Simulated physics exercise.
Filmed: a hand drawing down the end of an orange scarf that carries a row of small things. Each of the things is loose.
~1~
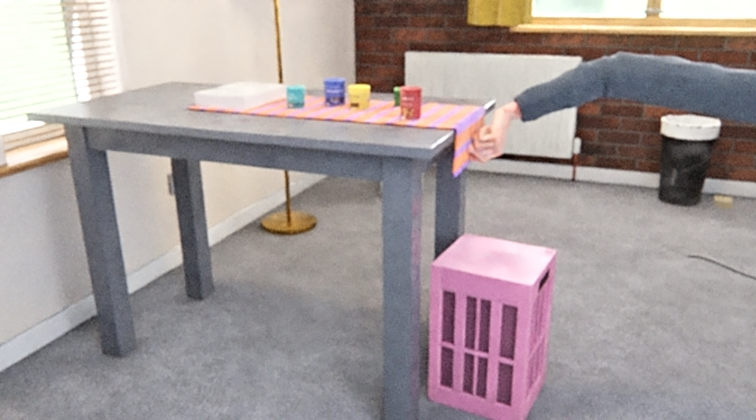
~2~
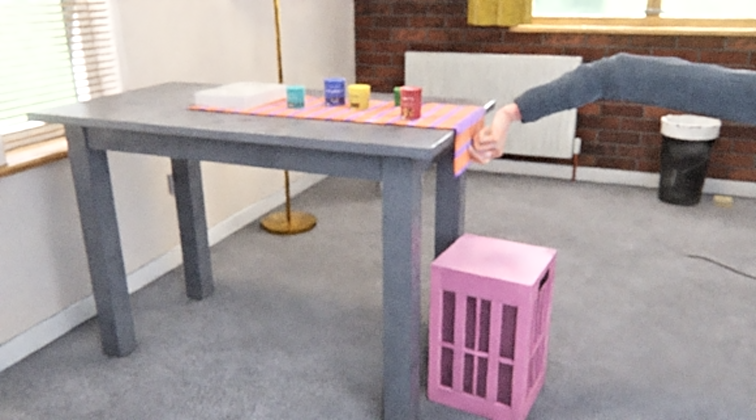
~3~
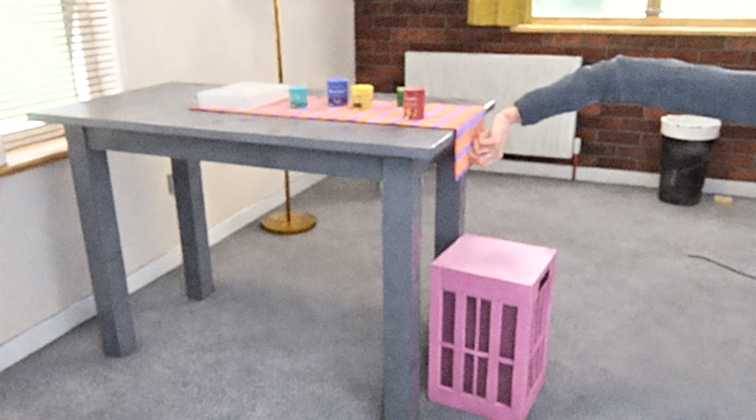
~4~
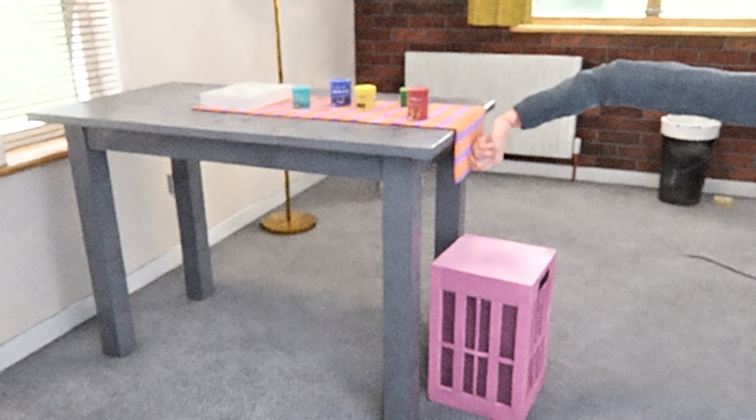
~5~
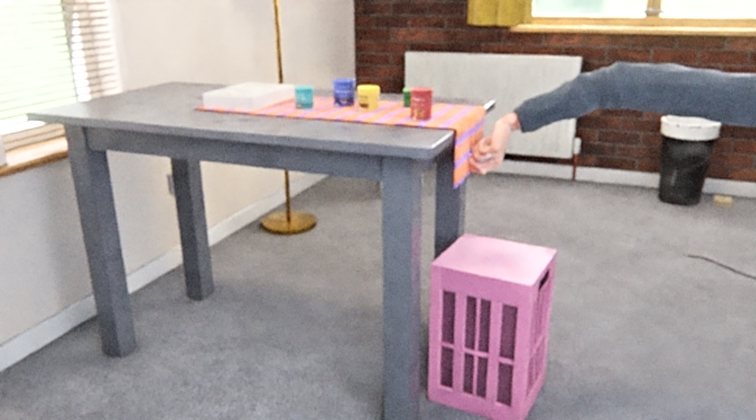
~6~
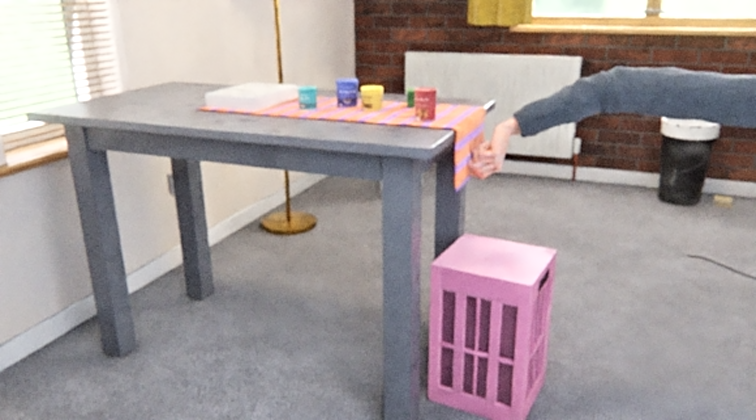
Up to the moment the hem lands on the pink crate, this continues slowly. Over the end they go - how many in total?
Number down: Two.
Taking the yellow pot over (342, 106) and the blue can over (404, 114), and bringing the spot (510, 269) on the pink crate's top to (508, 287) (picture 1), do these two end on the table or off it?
Observed: Yellow pot remains seated; blue can departs.
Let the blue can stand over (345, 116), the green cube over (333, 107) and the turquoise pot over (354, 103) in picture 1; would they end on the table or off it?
The blue can would stay in place, the green cube would stay in place, the turquoise pot would stay in place.
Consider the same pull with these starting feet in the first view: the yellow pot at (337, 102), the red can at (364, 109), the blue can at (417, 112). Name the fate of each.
First the yellow pot: It is still up there. Next the red can: It is still up there. Last the blue can: It ends off the top.
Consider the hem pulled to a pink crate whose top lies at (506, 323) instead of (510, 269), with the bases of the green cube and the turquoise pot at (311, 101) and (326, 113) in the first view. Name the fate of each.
The green cube stays aboard, and the turquoise pot does not stay aboard.
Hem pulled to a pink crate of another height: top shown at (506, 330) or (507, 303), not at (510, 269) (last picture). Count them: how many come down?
For the first height 4, for the second 3.
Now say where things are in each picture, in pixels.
The first frame shows hem (454, 177); red can (411, 88); green cube (402, 89); yellow pot (359, 87); blue can (335, 80); turquoise pot (295, 87); top of the crate (510, 269).
The second frame shows hem (454, 178); red can (411, 88).
The third frame shows hem (455, 181); green cube (405, 89).
The fourth frame shows hem (455, 184); yellow pot (365, 87); top of the crate (510, 269).
The fifth frame shows hem (453, 188); blue can (344, 80).
The sixth frame shows hem (455, 192); red can (426, 89); green cube (415, 89); yellow pot (372, 87); blue can (347, 80); turquoise pot (307, 88).
Soon after, hem near (469, 217); red can gone.
Then, hem on the crate; red can and green cube gone.
At rest, hem on the crate; red can and green cube gone. It carries off two.
